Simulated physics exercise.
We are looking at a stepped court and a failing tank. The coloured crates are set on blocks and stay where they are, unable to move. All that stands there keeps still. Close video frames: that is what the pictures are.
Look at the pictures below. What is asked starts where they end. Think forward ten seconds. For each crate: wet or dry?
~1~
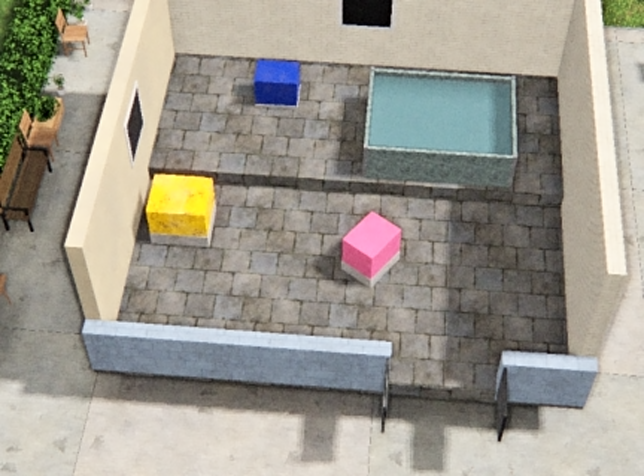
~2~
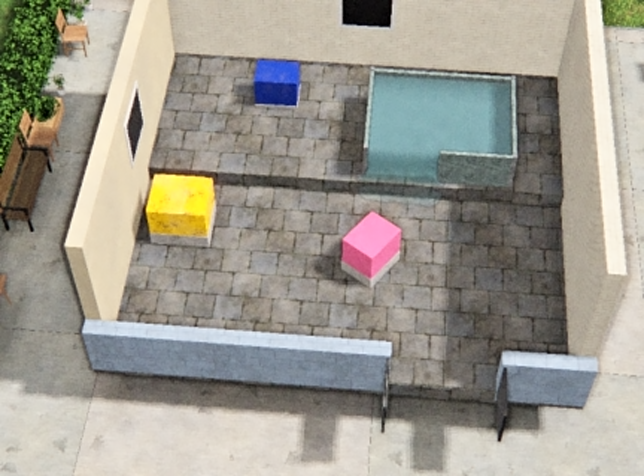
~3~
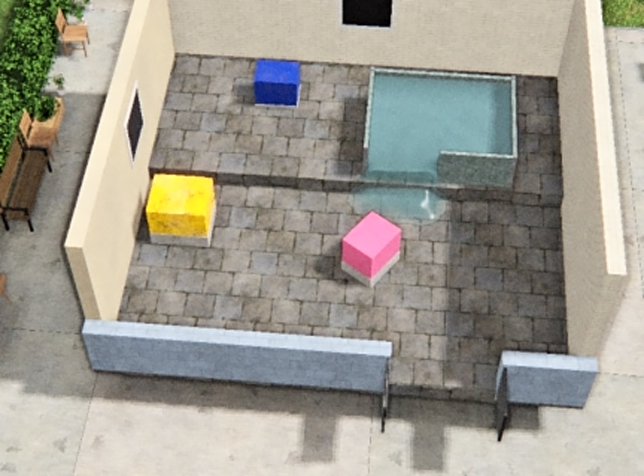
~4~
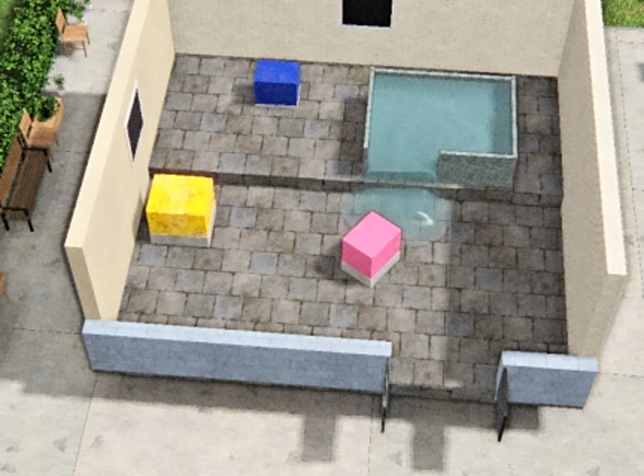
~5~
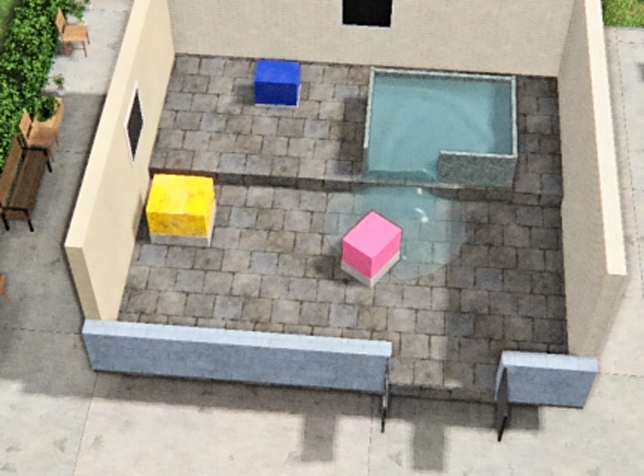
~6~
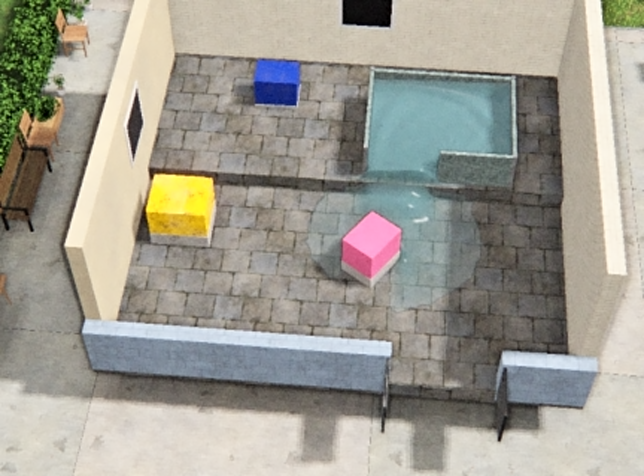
Result: The pink crate doesn't remain clear of the water all along; the blue crate remains clear of the water all along; the yellow crate remains clear of the water all along.
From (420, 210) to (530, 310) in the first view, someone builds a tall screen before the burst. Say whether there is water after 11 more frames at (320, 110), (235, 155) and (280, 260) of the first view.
As listed: Free of water, not flooded, awash.
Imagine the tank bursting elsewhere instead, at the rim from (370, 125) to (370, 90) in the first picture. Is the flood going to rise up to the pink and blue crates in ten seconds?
Result: Pink crate not reached, blue crate reached.
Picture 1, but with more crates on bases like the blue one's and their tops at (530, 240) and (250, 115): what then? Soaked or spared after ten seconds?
I'd expect the first one gets submerged and the next one is left untouched.
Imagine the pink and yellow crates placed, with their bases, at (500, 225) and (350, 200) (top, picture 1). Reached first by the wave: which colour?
Answer: The yellow-painted one.
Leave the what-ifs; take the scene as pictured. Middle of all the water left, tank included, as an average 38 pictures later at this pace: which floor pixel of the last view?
(363, 248).
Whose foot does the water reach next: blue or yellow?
Answer: That's the yellow one.
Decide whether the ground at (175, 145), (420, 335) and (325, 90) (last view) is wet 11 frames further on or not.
First spot clear, second spot swamped, third spot clear.
A moment on, water covers 25 % of the floor; the pink crate water round its plinth, the blue crate not reached, the yellow crate not reached.
Next, water covers 45 % of the floor; the pink crate water round its plinth, the blue crate not reached, the yellow crate water round its plinth.
Then, water covers 50 % of the floor; the pink crate water round its plinth, the blue crate not reached, the yellow crate water round its plinth.
Later, water covers 60 % of the floor; the pink crate water round its plinth, the blue crate not reached, the yellow crate water round its plinth.
In the end, water covers 60 % of the floor; the pink crate was topped, the blue crate stayed above the water, the yellow crate stayed above the water.
